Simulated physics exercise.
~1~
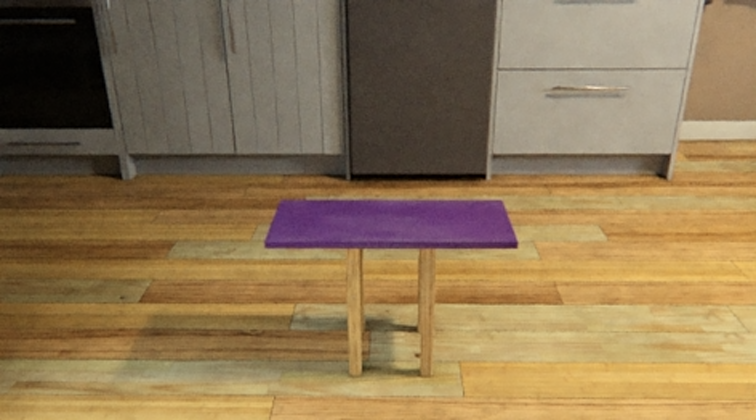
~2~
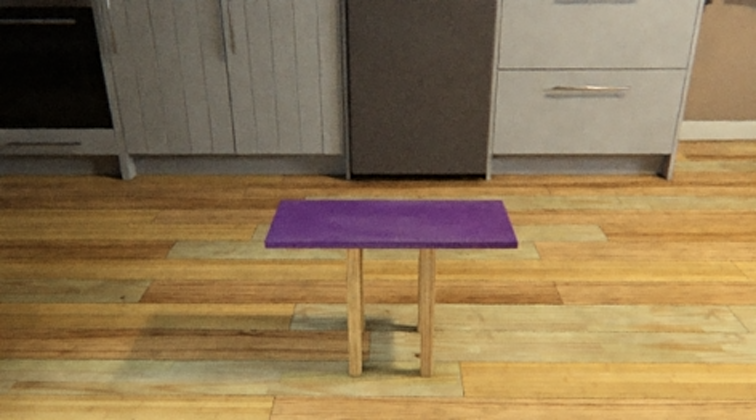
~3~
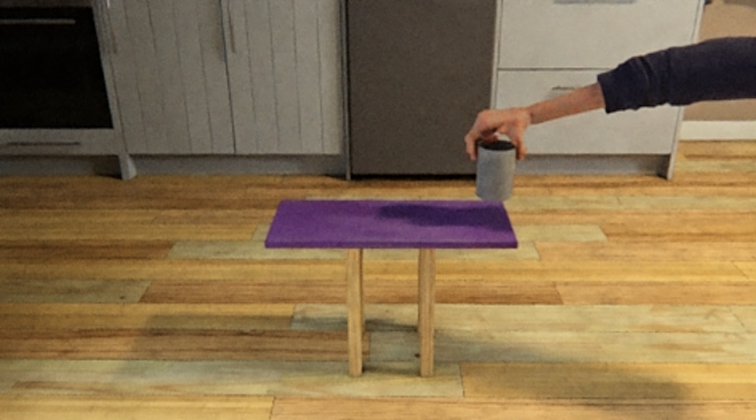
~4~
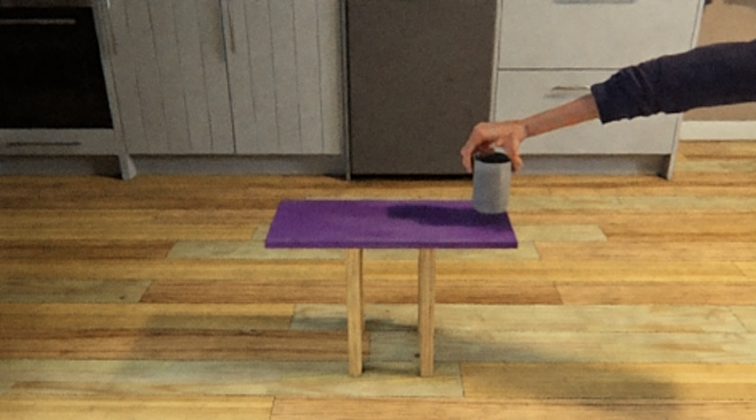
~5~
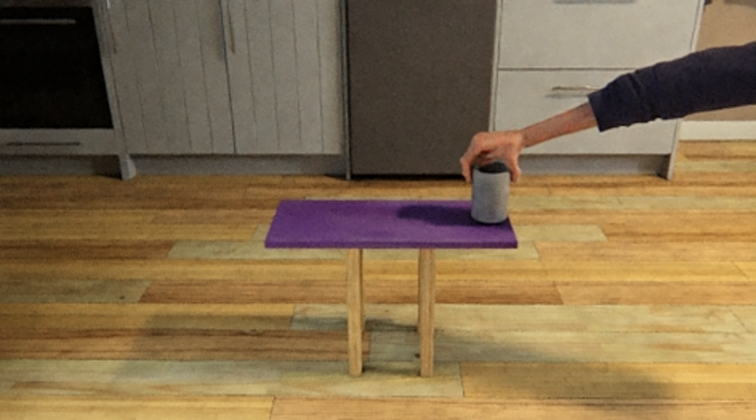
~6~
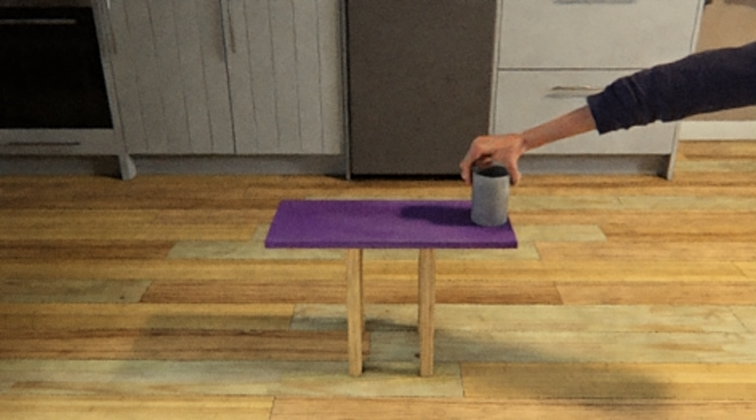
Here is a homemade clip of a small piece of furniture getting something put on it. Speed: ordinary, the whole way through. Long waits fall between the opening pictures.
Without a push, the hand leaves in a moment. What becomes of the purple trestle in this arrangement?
Nothing, it stays upright.
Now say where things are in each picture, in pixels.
The first picture shows purple trestle (391, 223).
The second picture shows purple trestle (391, 223).
The third picture shows still on the way; purple trestle (391, 223); beaker (496, 170).
The fourth picture shows still on the way; purple trestle (391, 223); beaker (492, 183).
The fifth picture shows still on the way; purple trestle (391, 223); beaker (490, 192).
The sixth picture shows in place, still held; purple trestle (391, 223); beaker (490, 195).
Then, 1.00 s after the last picture, purple trestle at rest near (391, 223).
At rest, the purple trestle holds firm, near (391, 223).
